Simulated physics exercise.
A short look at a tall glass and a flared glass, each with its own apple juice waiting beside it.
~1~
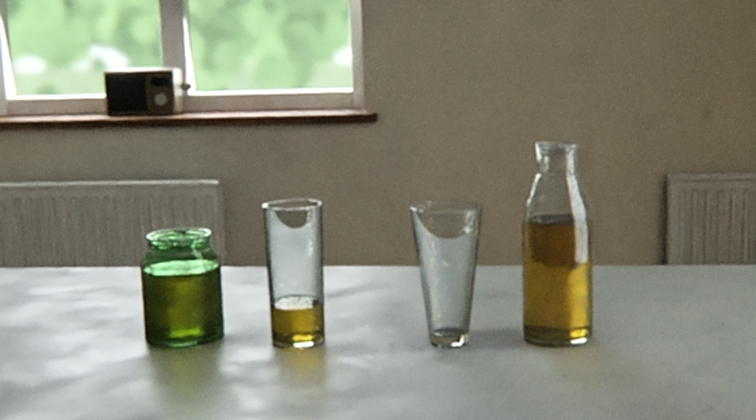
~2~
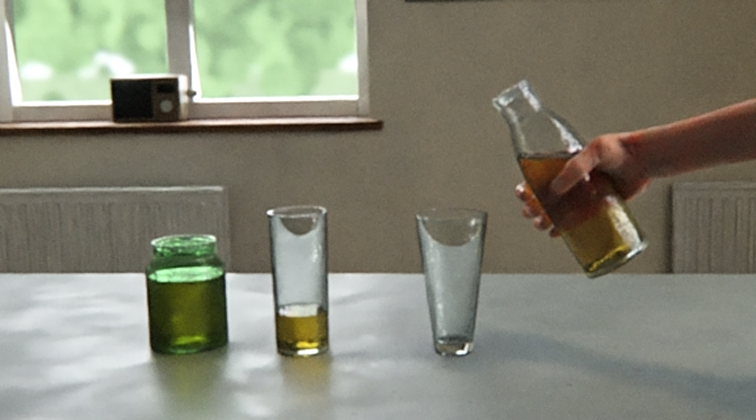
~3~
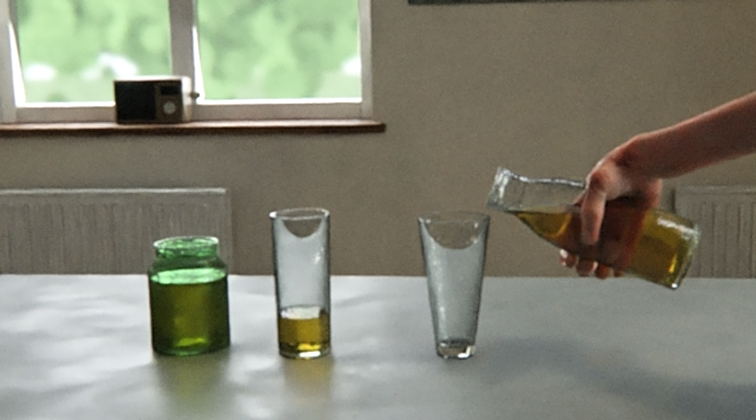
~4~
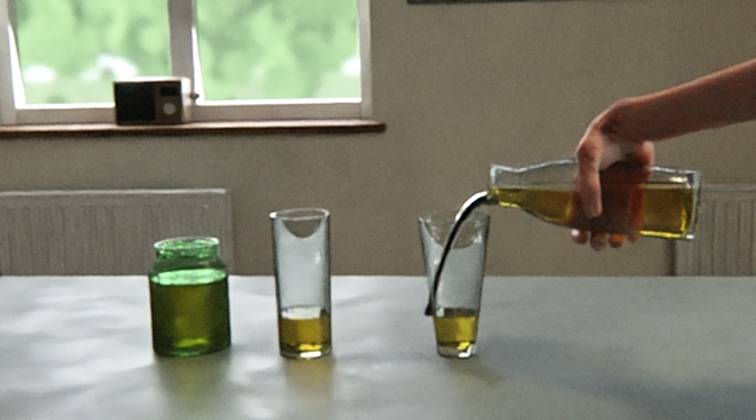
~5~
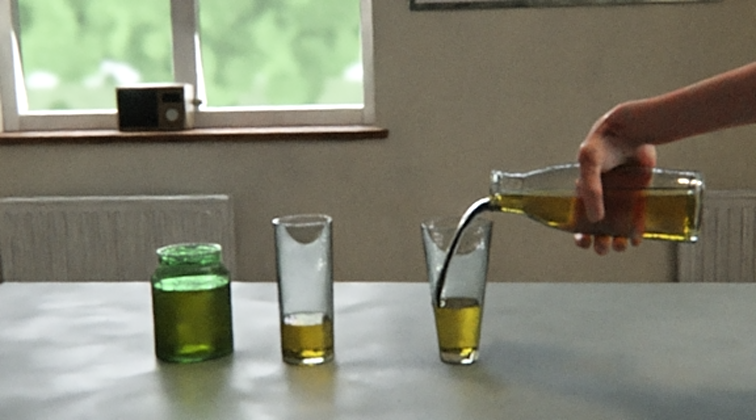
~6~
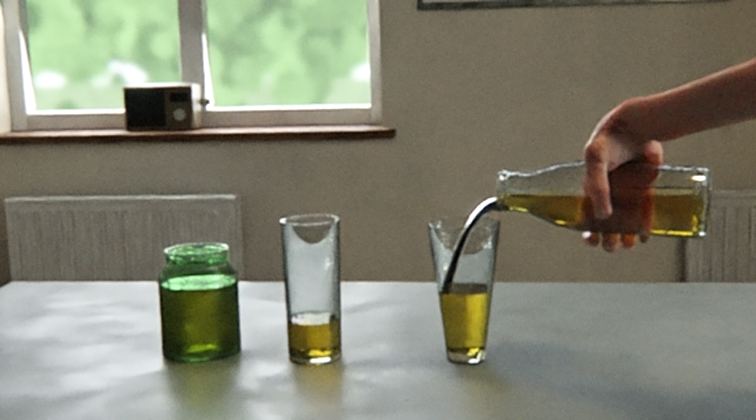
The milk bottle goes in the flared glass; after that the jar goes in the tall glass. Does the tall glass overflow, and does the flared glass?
The tall glass spills over the rim; the flared glass spills over the rim.
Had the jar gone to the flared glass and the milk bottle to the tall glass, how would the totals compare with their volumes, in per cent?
First 130 %, second 150 %.
A moment on, the flared glass is nearly full.
Further on, the flared glass is full to the brim and overflowed.
When it is over, the tall glass is full to the brim and overflowed; the flared glass is full to the brim and overflowed.
